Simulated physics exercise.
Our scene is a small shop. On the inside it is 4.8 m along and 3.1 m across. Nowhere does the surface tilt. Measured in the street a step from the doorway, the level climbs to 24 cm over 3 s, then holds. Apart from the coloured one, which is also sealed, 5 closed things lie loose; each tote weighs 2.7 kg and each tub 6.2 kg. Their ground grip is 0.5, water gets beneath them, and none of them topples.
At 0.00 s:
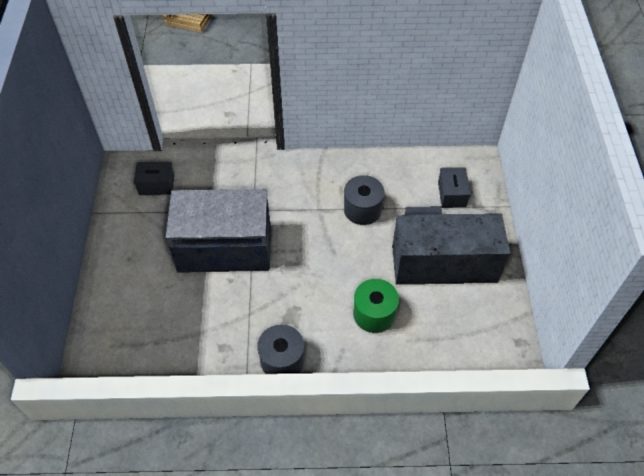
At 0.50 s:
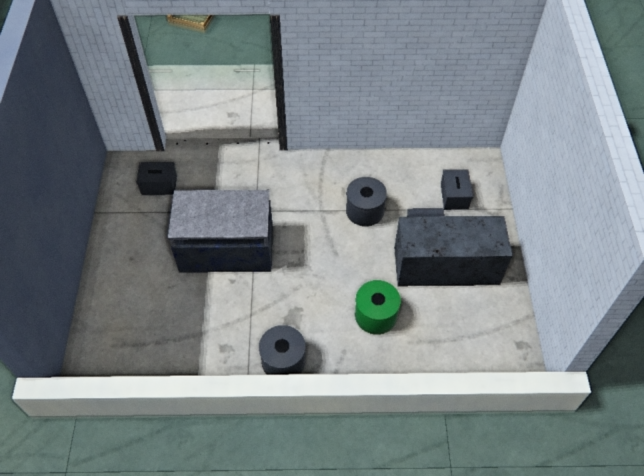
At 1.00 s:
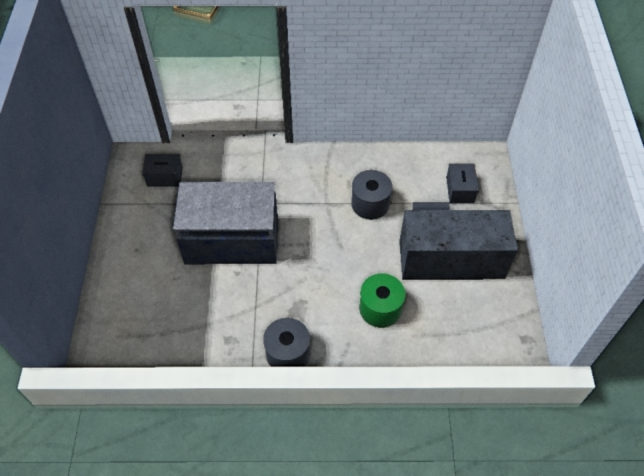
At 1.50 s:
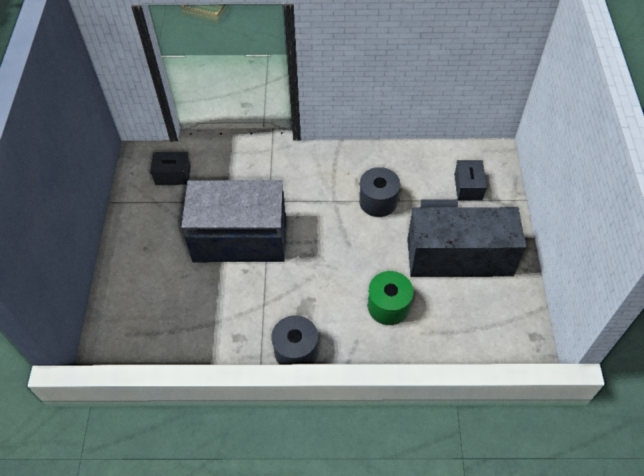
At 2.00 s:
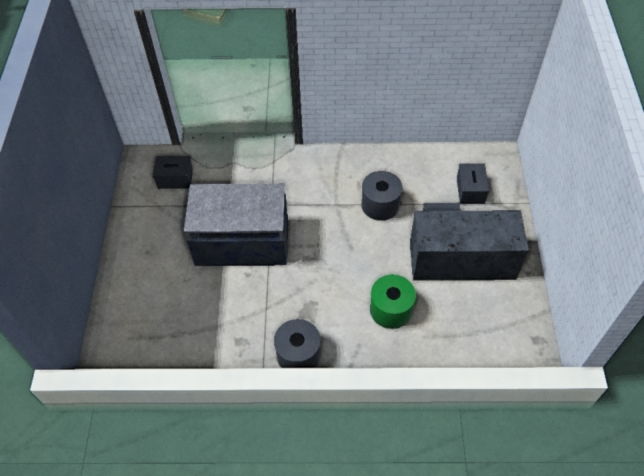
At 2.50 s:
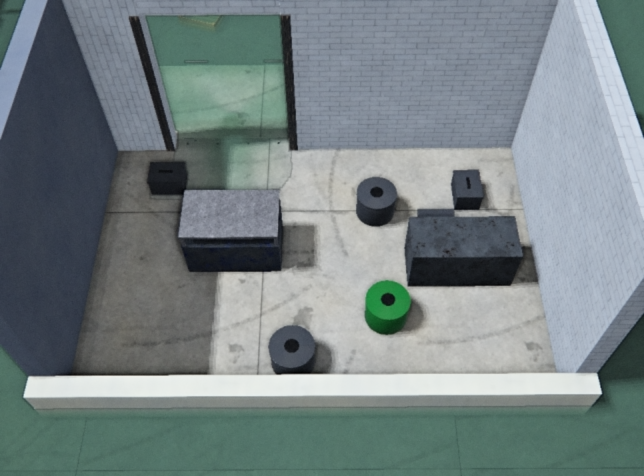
Greenish water covering the ground outside a small walled room, then spreading in through the doorway as tubs and boxes stay still.
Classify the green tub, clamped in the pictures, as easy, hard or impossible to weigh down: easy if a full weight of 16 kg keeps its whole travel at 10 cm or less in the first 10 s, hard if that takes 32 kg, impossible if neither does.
Hard.
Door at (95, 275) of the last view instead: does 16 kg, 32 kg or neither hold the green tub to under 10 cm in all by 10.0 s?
With that change, you need the heavier one.
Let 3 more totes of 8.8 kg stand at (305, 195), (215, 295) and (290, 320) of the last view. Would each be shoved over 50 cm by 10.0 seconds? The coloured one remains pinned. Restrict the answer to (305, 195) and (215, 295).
Taking them in order, the first is beyond the line and the second is inside the line.
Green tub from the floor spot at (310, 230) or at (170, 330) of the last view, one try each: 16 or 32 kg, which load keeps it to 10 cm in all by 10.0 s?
For the first spot only the heavier suffices, for the second only the heavier suffices.
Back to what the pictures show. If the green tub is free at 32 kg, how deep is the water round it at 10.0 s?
Close to 13 cm deep.
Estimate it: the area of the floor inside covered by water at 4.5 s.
My estimate is roughly 7.5 m2.
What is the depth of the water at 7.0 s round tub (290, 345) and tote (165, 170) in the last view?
First roughly 9 cm, second roughly 8 cm.
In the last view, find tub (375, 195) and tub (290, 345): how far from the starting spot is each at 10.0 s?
Net displacement, in order: 80 cm; 250 cm.
After 3.5 s the green tub would be 0 cm from its start with 16 kg and 0 cm from its start with 32 kg; 0 cm of water round it then.
After 4.5 s the green tub would be 0 cm from its start with 16 kg and 0 cm from its start with 32 kg; 4 cm of water round it then.
After 7.0 s the green tub would be 1 cm from its start with 16 kg and 0 cm from its start with 32 kg; 6 cm of water round it then.
After 10.0 s the green tub would be 72 cm from its start with 16 kg and 0 cm from its start with 32 kg; 13 cm of water round it then.
